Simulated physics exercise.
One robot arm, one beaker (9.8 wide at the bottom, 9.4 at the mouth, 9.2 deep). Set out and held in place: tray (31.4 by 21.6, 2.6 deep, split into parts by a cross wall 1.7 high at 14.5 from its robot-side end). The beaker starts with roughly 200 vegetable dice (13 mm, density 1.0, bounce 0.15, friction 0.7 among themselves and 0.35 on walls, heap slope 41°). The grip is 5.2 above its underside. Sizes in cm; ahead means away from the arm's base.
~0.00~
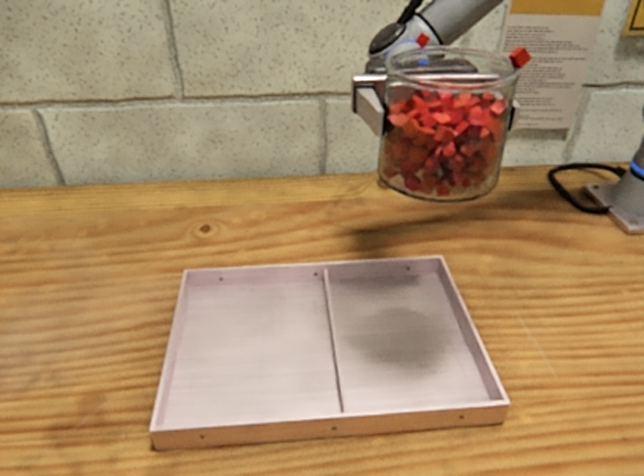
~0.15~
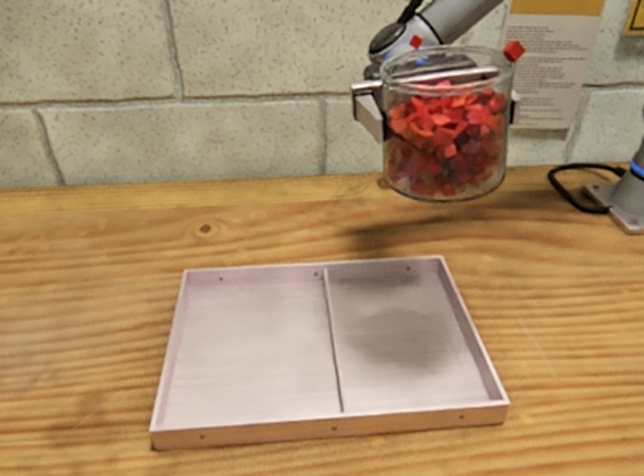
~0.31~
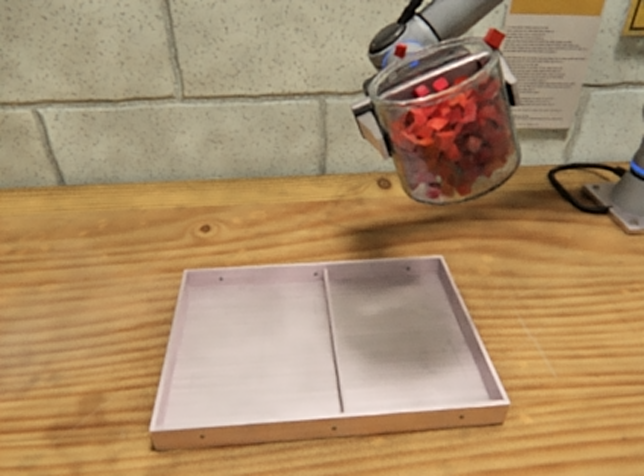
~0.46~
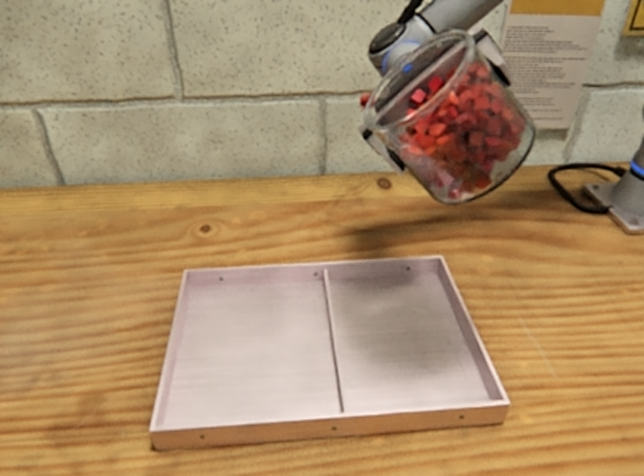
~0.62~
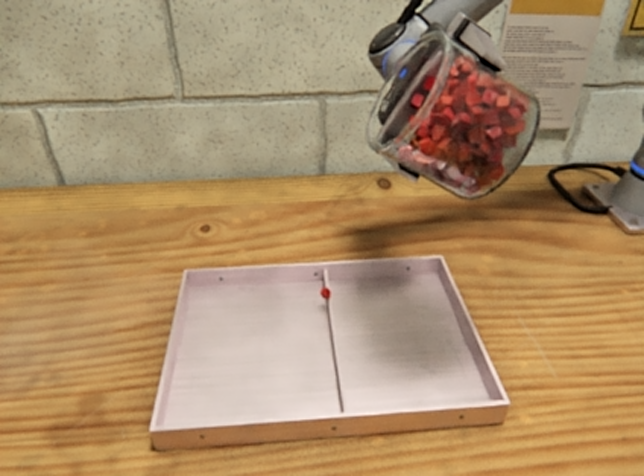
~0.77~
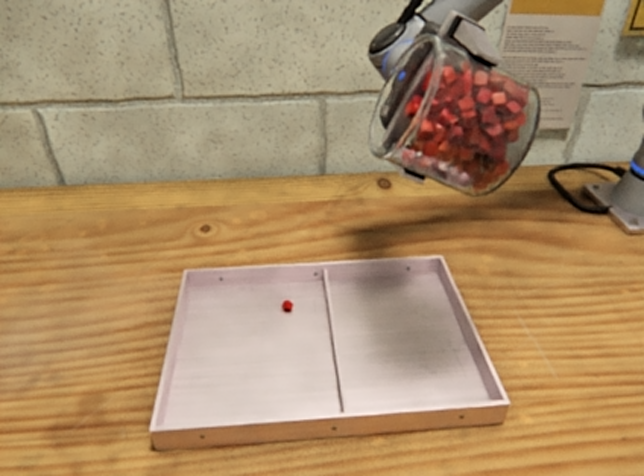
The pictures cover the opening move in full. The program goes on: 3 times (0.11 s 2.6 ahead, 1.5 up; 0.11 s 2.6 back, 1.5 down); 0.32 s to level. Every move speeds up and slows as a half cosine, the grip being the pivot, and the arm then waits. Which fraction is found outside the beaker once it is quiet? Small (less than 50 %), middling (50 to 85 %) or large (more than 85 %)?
Share outside the beaker: Small (less than 50 %).
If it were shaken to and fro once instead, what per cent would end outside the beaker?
Then about 10 per cent.
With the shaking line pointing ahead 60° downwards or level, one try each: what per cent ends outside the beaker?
About 0 and 15 per cent.
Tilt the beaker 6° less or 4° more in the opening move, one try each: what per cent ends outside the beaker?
Some 20 and 35 per cent.
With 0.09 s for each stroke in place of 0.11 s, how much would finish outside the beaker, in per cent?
In that case some 45 per cent.
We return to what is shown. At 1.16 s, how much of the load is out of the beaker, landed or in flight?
Some 10 per cent.
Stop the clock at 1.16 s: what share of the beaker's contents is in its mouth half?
About 55 per cent.
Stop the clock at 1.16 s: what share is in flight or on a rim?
Roughly 5 per cent.
By 1.16 s, tilted 65° forward, highest piece 28 above the table; 171 in the beaker, 14 in the far-side part, 10 in flight or on a rim.
By 1.55 s, tilted 44° forward, highest piece 27 above the table; 145 in the beaker, 42 in the far-side part, 7 in the robot-side part, 1 in flight or on a rim.
By 1.95 s, level, highest piece 29 above the table; 145 in the beaker, 43 in the far-side part, 7 in the robot-side part.
By 3.00 s, level, highest piece 29 above the table; 145 in the beaker, 43 in the far-side part, 7 in the robot-side part.
Final count, 145 in the beaker, 43 in the far-side part, 7 in the robot-side part. That is 26 % outside the beaker.
